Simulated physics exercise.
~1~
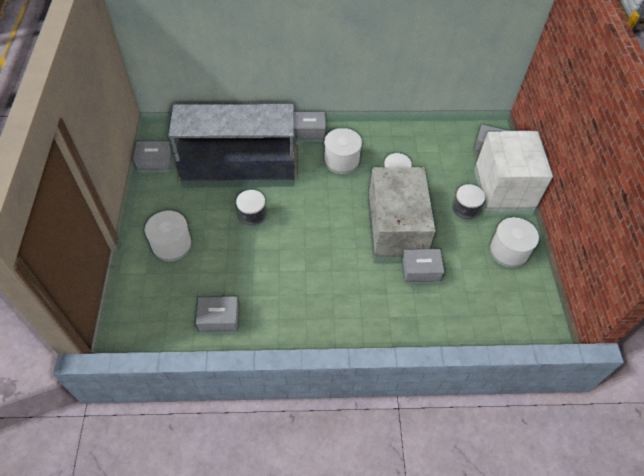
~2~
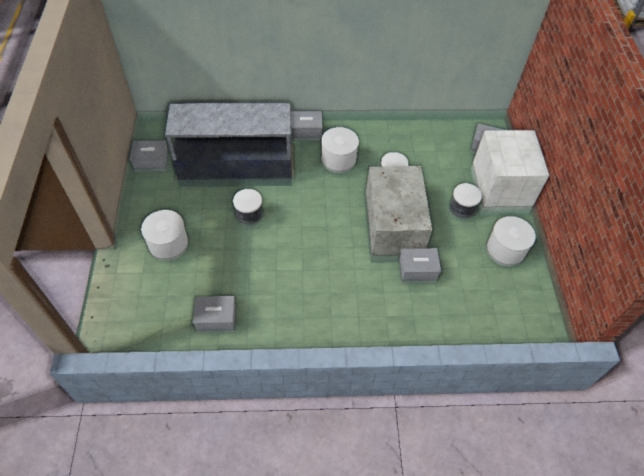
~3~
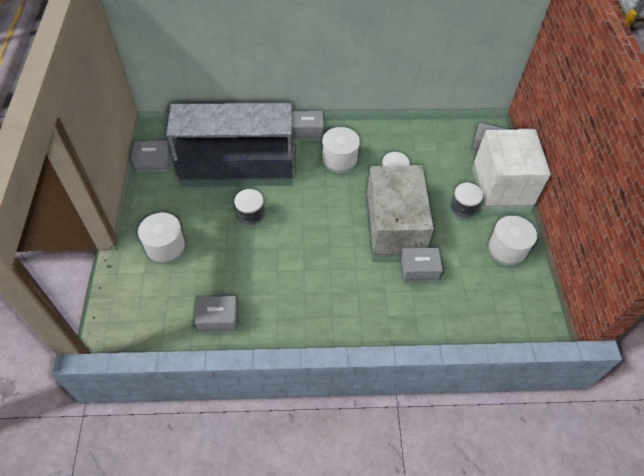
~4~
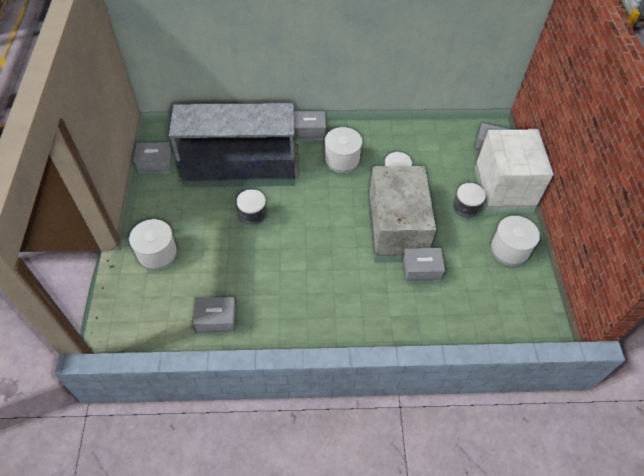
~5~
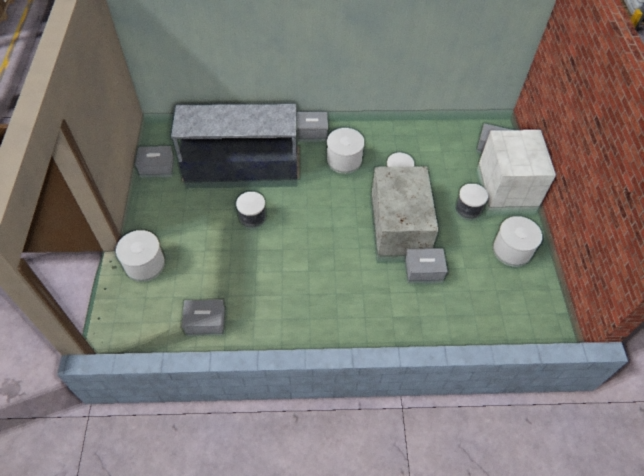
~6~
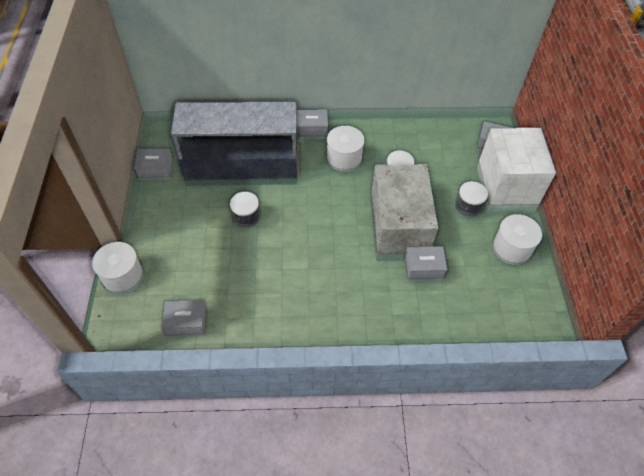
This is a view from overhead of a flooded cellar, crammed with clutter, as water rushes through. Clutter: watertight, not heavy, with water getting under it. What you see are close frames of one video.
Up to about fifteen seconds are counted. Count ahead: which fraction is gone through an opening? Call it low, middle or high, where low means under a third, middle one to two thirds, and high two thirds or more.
Middle.
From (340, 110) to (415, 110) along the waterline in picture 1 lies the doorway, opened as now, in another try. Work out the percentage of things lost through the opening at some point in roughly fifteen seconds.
50 in a hundred or thereabouts.
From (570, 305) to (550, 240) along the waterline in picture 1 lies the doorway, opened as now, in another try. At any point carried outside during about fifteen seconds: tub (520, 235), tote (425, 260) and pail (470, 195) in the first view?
Taken in turn, the first item is flushed away, the second is flushed away and the last is flushed away.
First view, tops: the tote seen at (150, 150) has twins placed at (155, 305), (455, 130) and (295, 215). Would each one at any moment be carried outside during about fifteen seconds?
Copy by copy, in the order given: Swept away, not carried off, swept away.
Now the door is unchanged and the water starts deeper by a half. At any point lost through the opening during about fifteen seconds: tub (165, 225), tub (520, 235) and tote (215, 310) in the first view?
In that order: Out, still in, out.
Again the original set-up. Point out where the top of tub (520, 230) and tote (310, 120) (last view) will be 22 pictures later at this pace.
(497, 258) and (272, 130), roughly.
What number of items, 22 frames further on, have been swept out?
Tally: 4.
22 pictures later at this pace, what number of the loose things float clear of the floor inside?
It adds up to 7.
A moment on, 1 of 11 are out; 10 afloat.
Next, 3 of 11 are out; 8 afloat.
Later, 4 of 11 are out; 7 afloat.
In the end, 4 of 11 are out; 7 afloat.
